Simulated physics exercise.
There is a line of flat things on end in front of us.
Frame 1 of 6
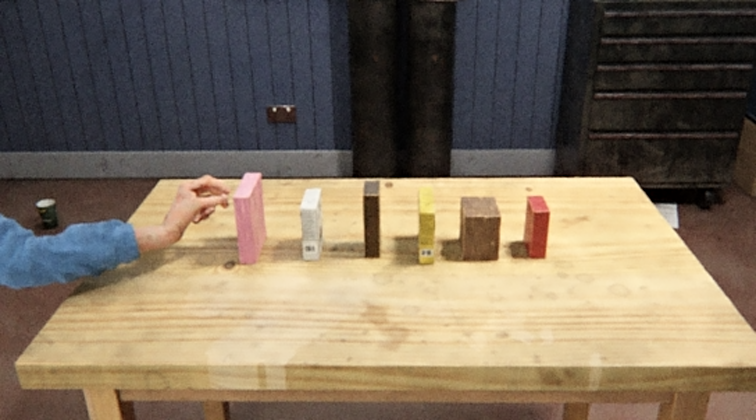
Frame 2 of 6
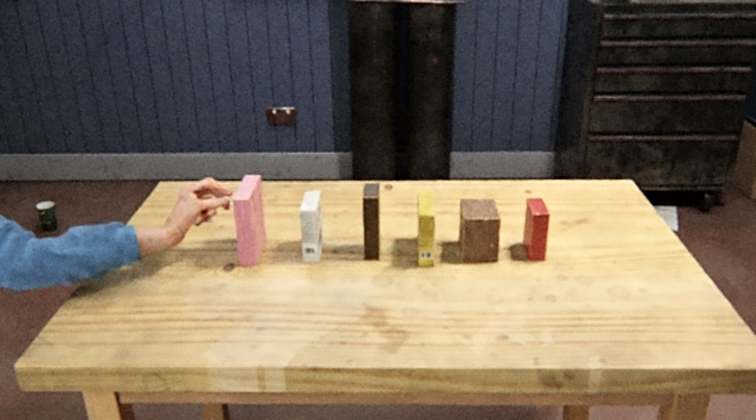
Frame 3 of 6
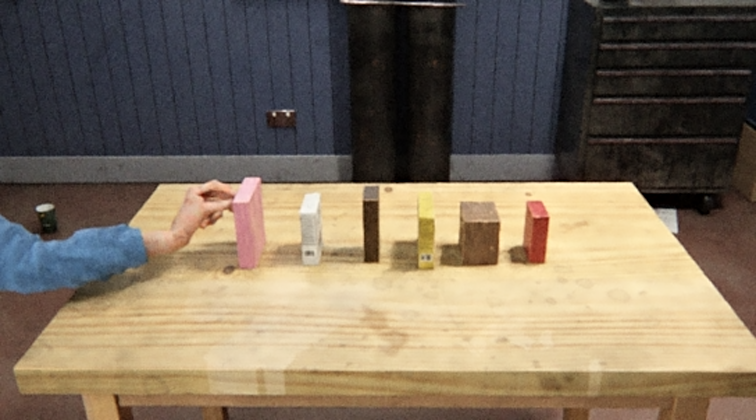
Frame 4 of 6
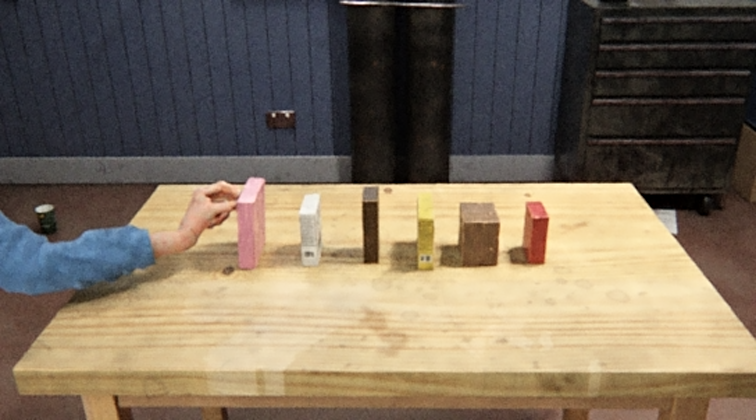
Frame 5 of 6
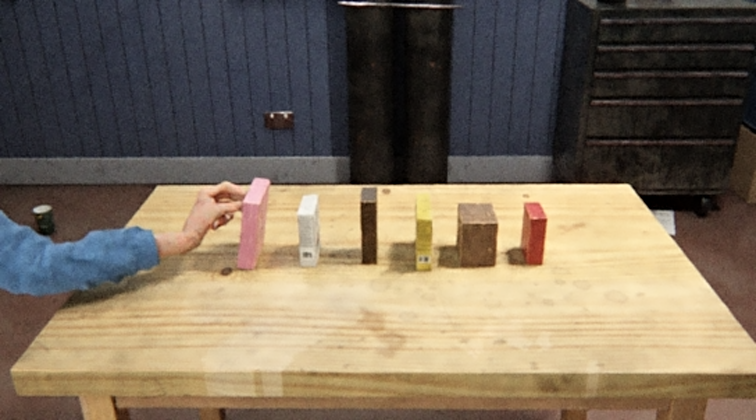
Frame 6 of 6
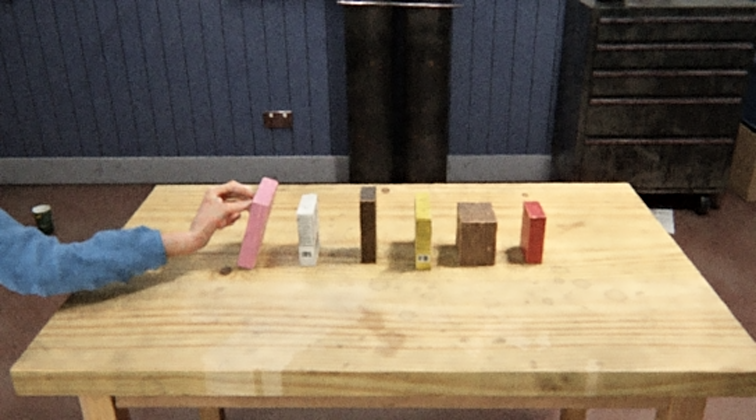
A hand pushes the tall pink block at the left of a row, tilting it rightward.
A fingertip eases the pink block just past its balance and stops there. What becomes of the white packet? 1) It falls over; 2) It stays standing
Option 1: It falls over.
Then, 0.20 s later than the last frame, pink block 51° over; white packet tilted by 15° near (317, 229).
Then, 0.40 s later than the last frame, pink block 76° over; white packet on its side near (348, 249); black board tilted by 16°.
Then, 0.50 s later than the last frame, pink block 76° over; white packet on its side near (348, 248); black board tilted by 36°; yellow packet tilted by 23°.
When it is over, lying over on the table, black board and white packet; left askew, yellow packet; brown block as before. End places, in pixels of the last picture, white packet near (348, 248).
